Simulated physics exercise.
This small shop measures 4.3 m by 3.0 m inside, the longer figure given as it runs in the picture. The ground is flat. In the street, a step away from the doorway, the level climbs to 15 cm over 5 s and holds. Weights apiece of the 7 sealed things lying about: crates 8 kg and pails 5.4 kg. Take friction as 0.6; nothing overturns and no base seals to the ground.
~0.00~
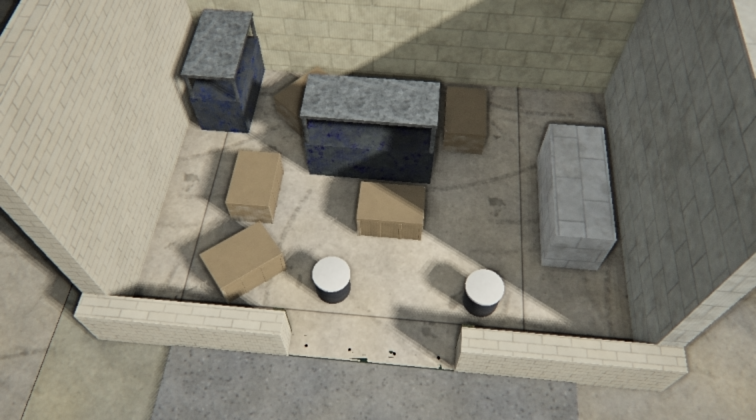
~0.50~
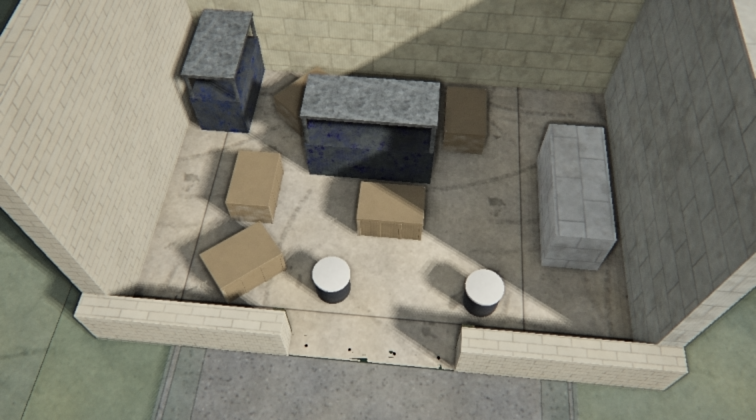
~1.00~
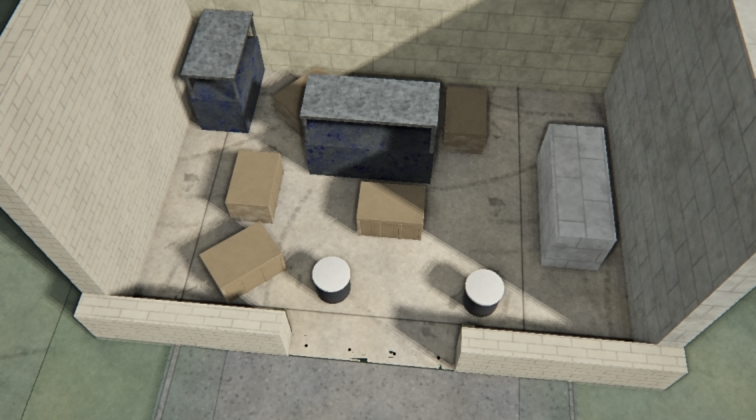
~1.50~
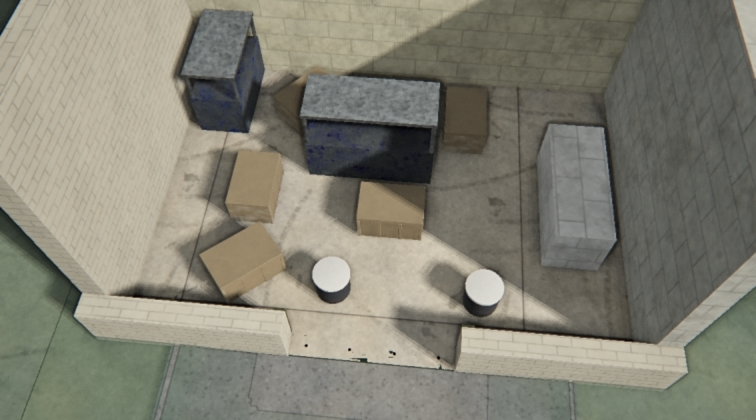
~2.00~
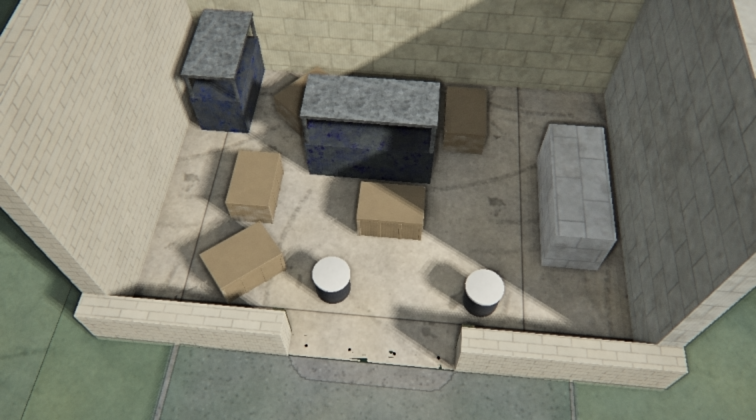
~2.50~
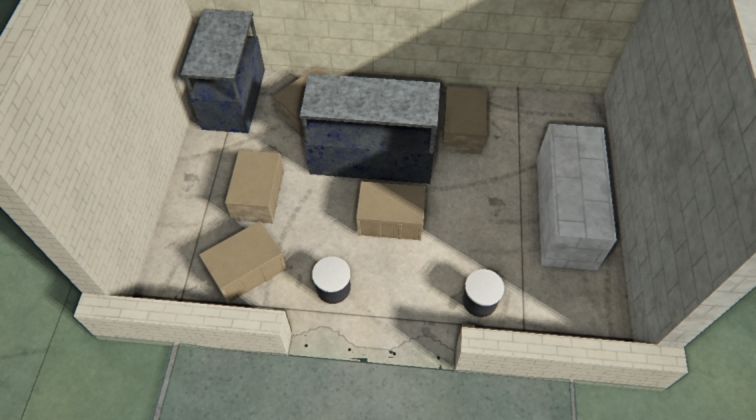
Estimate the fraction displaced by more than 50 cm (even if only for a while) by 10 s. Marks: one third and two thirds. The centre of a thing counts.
That comes to one to two thirds.
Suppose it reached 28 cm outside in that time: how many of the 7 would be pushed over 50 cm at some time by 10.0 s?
In that case 5 of them.
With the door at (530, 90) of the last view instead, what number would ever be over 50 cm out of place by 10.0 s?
Then 0.
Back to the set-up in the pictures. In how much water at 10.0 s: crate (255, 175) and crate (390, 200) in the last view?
About 8 and 8 cm.
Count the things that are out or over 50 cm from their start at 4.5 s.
0 of them.
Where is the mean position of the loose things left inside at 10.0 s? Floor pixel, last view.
Near (341, 176).
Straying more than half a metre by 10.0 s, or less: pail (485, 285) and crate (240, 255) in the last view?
In turn: Less, under.
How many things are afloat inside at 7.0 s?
I count 2.
After 3.5 s 0 of 7 are over 50 cm from their spots; 0 afloat.
After 4.5 s 0 of 7 are over 50 cm from their spots; 0 afloat.
After 7.0 s 1 of 7 are over 50 cm from their spots; 2 afloat.
After 10.0 s 4 of 7 are over 50 cm from their spots, and 4 have been at some point; 6 afloat.
